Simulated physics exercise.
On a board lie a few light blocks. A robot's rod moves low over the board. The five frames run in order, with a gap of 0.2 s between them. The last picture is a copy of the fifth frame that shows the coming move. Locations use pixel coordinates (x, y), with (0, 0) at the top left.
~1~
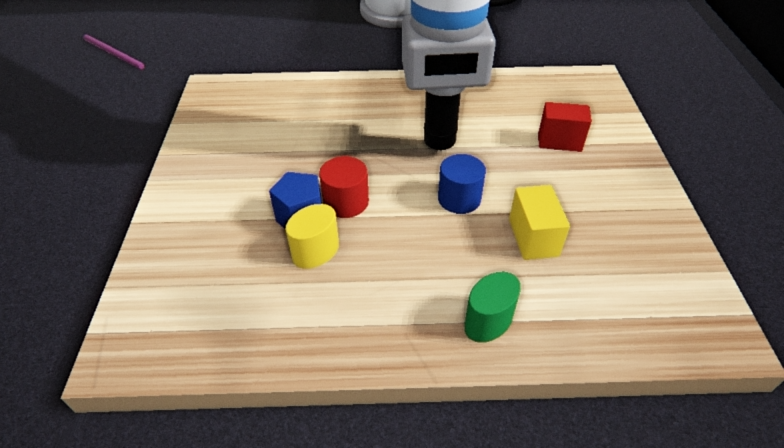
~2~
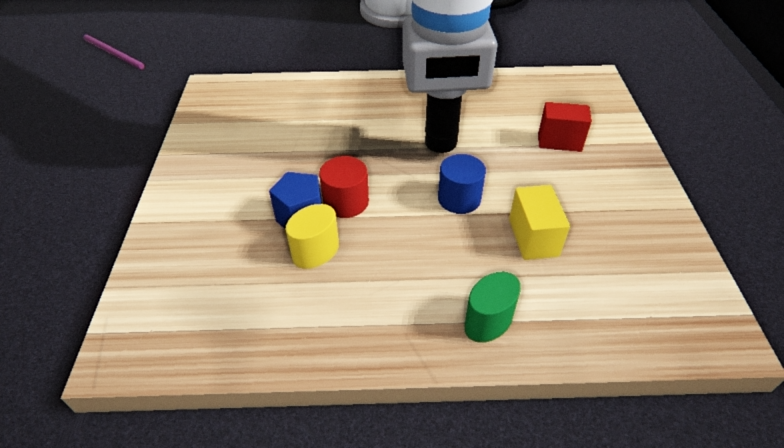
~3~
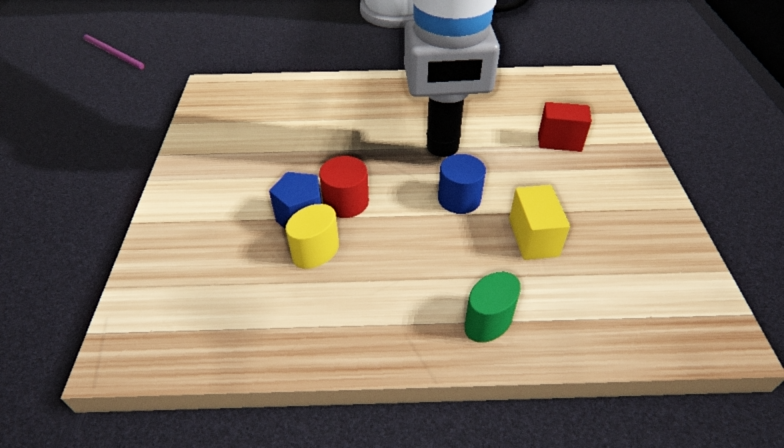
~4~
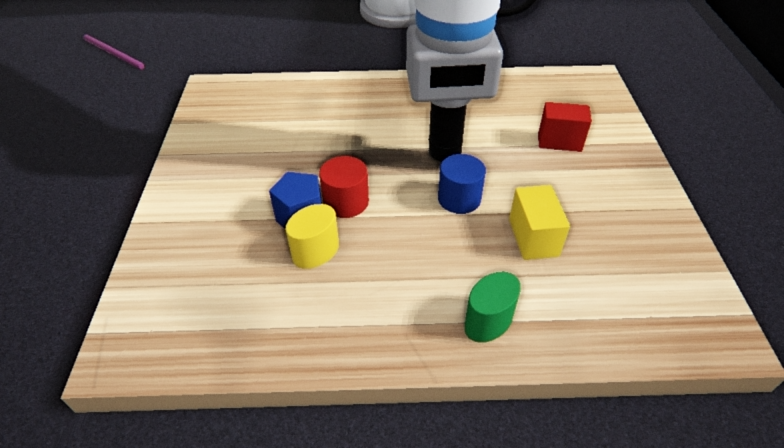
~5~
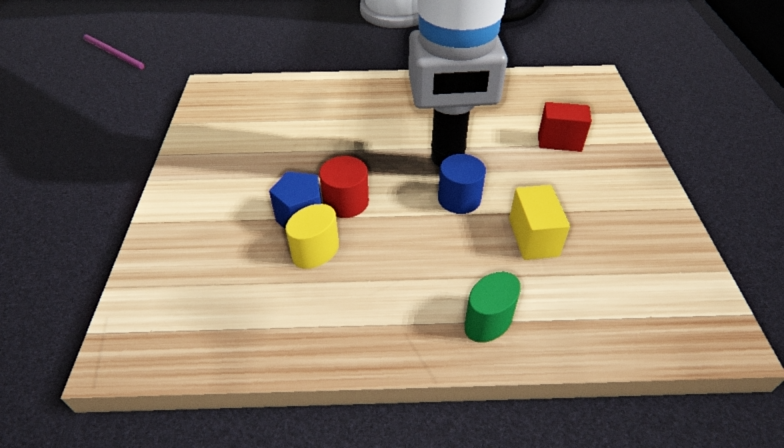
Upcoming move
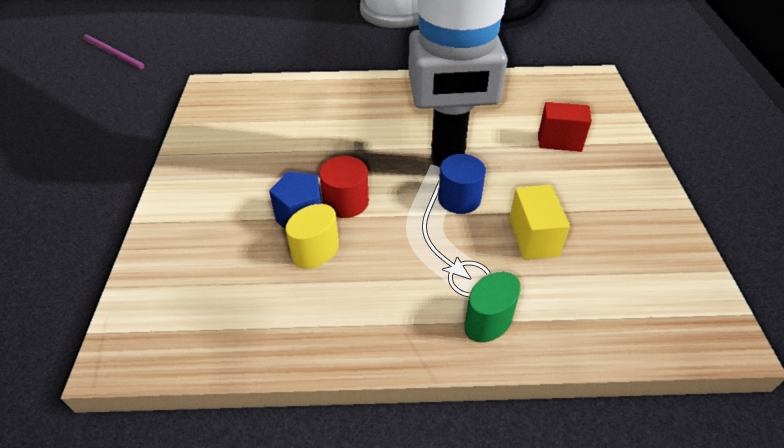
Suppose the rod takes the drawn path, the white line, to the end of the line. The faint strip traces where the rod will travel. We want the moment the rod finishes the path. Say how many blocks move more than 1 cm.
Answer: 1.
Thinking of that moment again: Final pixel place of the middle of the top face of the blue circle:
About (471, 193).
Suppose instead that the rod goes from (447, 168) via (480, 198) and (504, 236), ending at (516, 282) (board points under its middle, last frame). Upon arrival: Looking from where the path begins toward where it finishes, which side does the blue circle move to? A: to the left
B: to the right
Option B.
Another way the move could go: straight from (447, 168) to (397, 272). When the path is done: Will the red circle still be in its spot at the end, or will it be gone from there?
If the rod follows that path, the red circle stays in its place.
Drawn move, from (447, 168) over (432, 203) and (429, 243) to (470, 279).
What follows on the original path. One third of the way, rod at (432, 194); blue circle at (470, 189).
Two thirds of the way, rod at (431, 235); blue circle at (471, 193).
At the end, rod at (472, 270); blue circle at (471, 193); green elliptical block still.
